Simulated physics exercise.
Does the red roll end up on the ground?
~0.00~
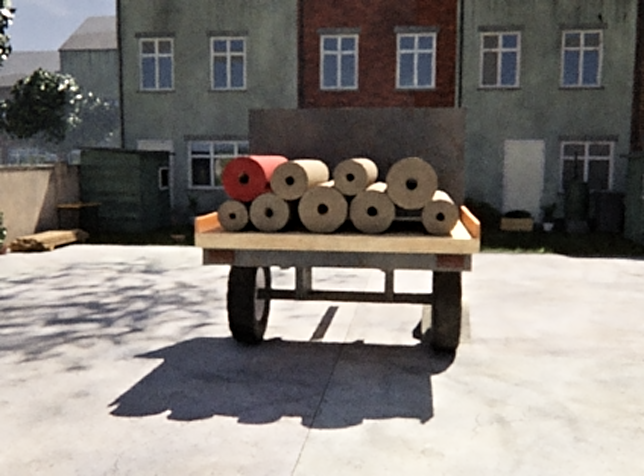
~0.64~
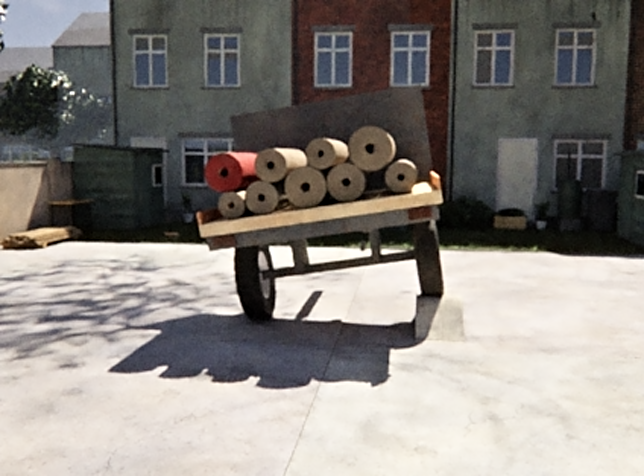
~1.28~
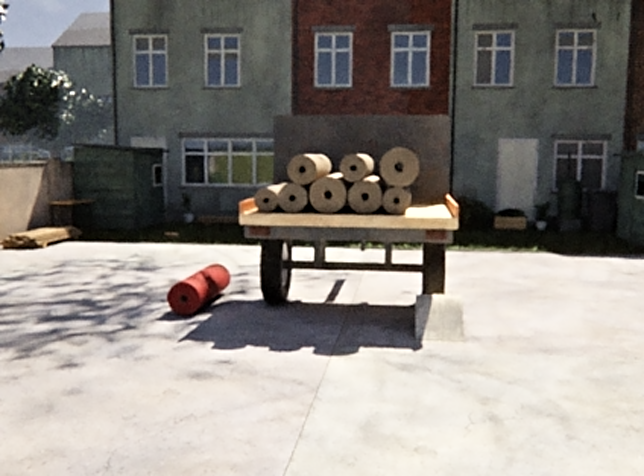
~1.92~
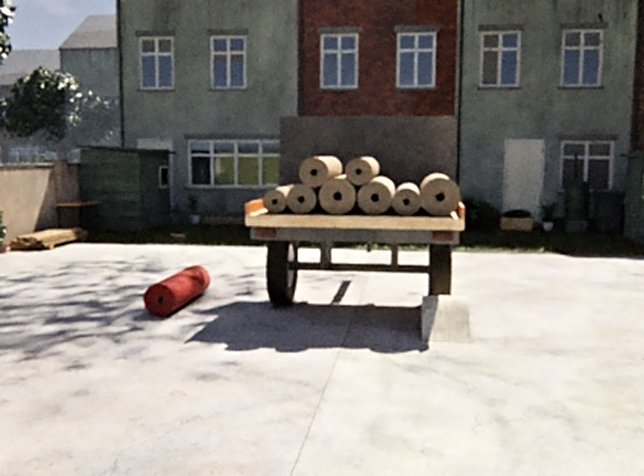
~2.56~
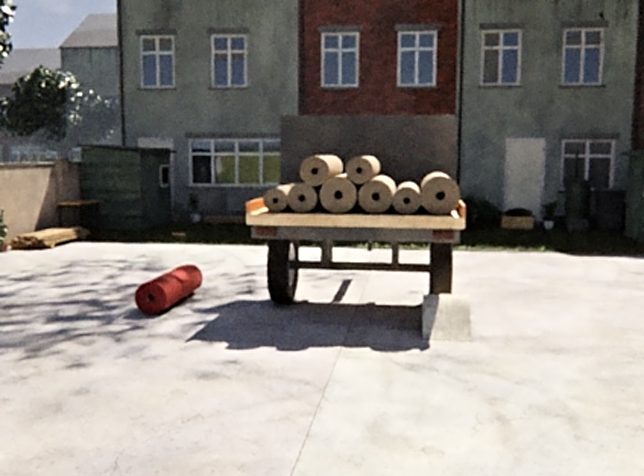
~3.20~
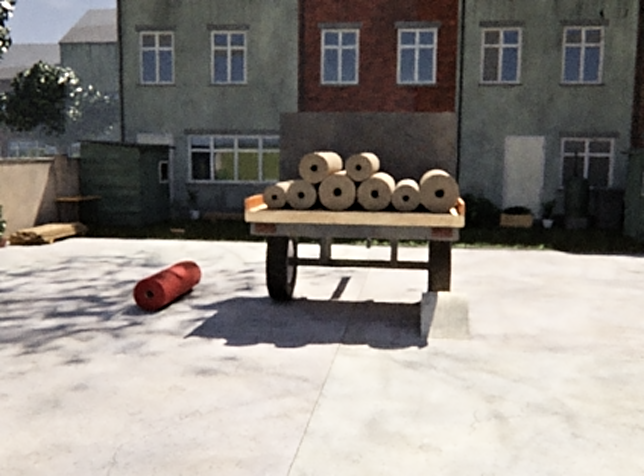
Yes, the red roll comes off the left side of the trailer and ends up lying on the ground, while the other rolls stay on the deck.
In a paved yard behind some houses, a flat trailer stacked with rolls tilted as its right wheel went over a hump, then dropped level again. The red roll fell off the left side and came to rest on the ground.
